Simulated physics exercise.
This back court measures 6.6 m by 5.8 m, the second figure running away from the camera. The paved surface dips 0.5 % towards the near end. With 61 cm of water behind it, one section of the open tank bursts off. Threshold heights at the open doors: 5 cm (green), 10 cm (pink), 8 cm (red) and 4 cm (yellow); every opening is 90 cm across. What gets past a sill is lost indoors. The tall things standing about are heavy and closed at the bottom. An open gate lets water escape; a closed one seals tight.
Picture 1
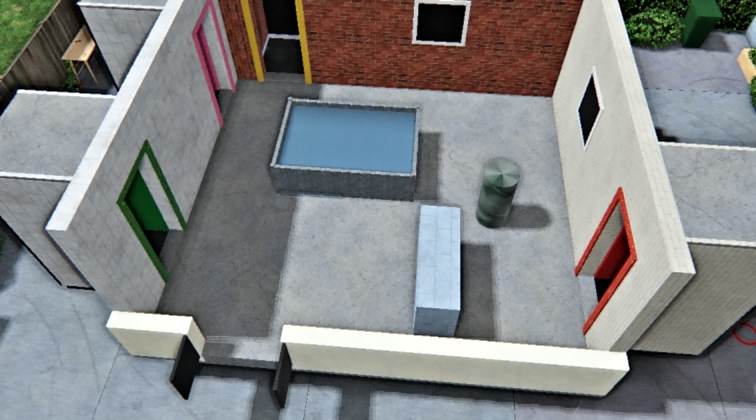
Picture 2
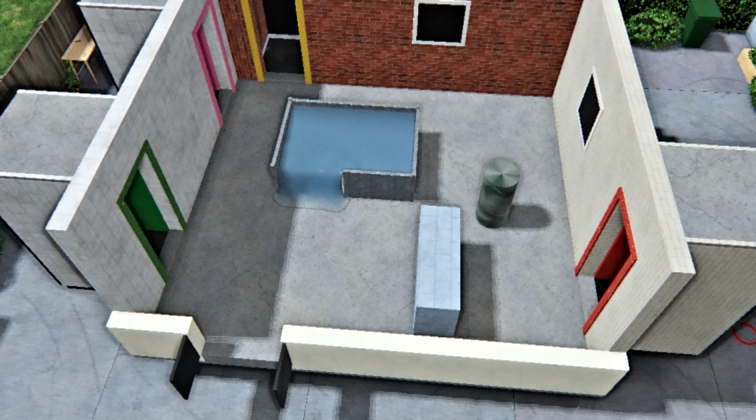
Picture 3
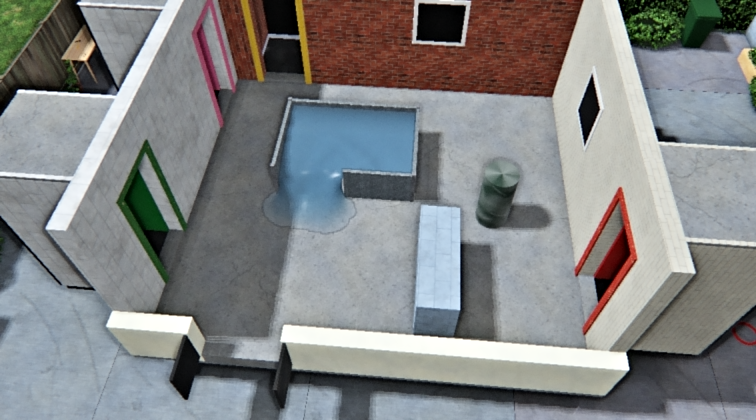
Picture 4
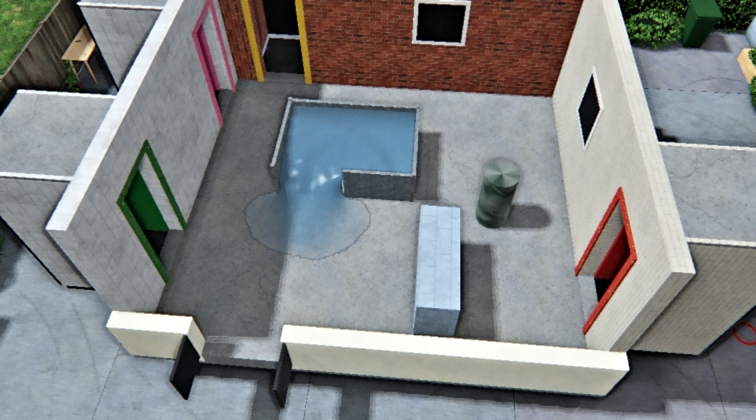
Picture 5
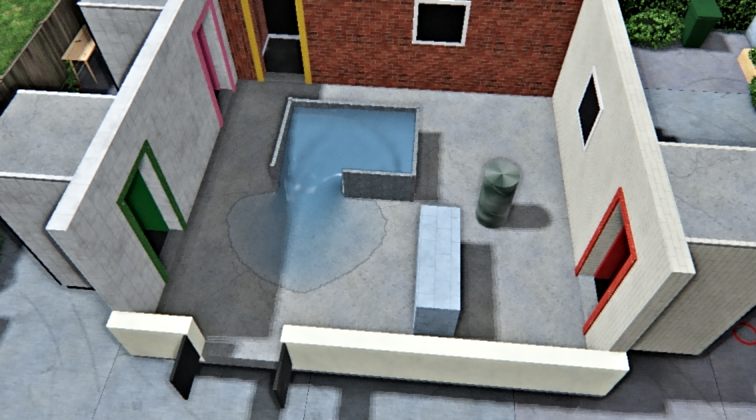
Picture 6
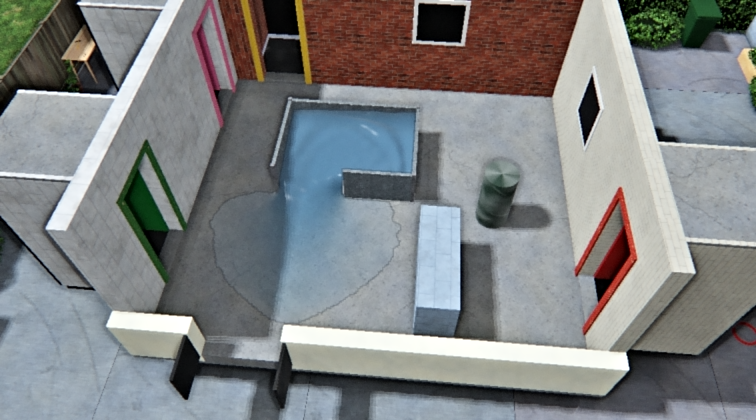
Water sits still in a rectangular open tank in a walled, paved court, then pours out as the left part of the tank's near side gives way. It spreads across the paving in a widening rounded sheet, reaching close to the low front wall while the level in the tank drops.
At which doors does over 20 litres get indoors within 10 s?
Within that time: At the green door it goes over the limit; at the pink door it keeps below the limit; at the red door it does not reach the limit; at the yellow door it stays under the limit.
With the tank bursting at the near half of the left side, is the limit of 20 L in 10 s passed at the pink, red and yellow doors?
Against that limit: Pink below, red under, yellow above.
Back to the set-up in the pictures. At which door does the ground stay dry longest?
Last comes the yellow one.
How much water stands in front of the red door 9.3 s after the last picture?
Some 4.0 cm.
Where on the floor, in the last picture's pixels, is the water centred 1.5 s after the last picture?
Near (324, 207).
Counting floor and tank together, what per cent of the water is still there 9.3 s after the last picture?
Roughly 52 in a hundred.
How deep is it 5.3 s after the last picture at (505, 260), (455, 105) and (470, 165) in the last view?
Roughly 2, 0 and 1 cm, in turn.
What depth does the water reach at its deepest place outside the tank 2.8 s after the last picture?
Roughly 18 cm.
Then, 0.7 s after the last picture water covers 30 % of the floor and is deepest (32 cm) near (297, 202); green door 5 cm at the sill, 0 L in, pink door not reached, red door not reached, yellow door not reached.
Then, 1.5 s after the last picture water covers 30 % of the floor and is deepest (32 cm) near (148, 335); green door 10 cm at the sill, 24 L in, pink door not reached, red door not reached, yellow door not reached.
Then, 2.8 s after the last picture water covers 35 % of the floor and is deepest (18 cm) near (251, 355); green door 12 cm at the sill, 62 L in, pink door not reached, red door 6 cm at the sill, 0 L in, yellow door not reached.
Then, 5.3 s after the last picture water covers 55 % of the floor and is deepest (12 cm) near (148, 335); green door 9 cm at the sill, 103 L in, pink door not reached, red door 7 cm at the sill, 1 L in, yellow door not reached.
Then, 9.3 s after the last picture water covers 80 % of the floor and is deepest (8 cm) near (301, 347); green door 6 cm at the sill, 125 L in, pink door 1 cm at the sill, 0 L in, red door 4 cm at the sill, 1 L in, yellow door 2 cm at the sill, 0 L in.
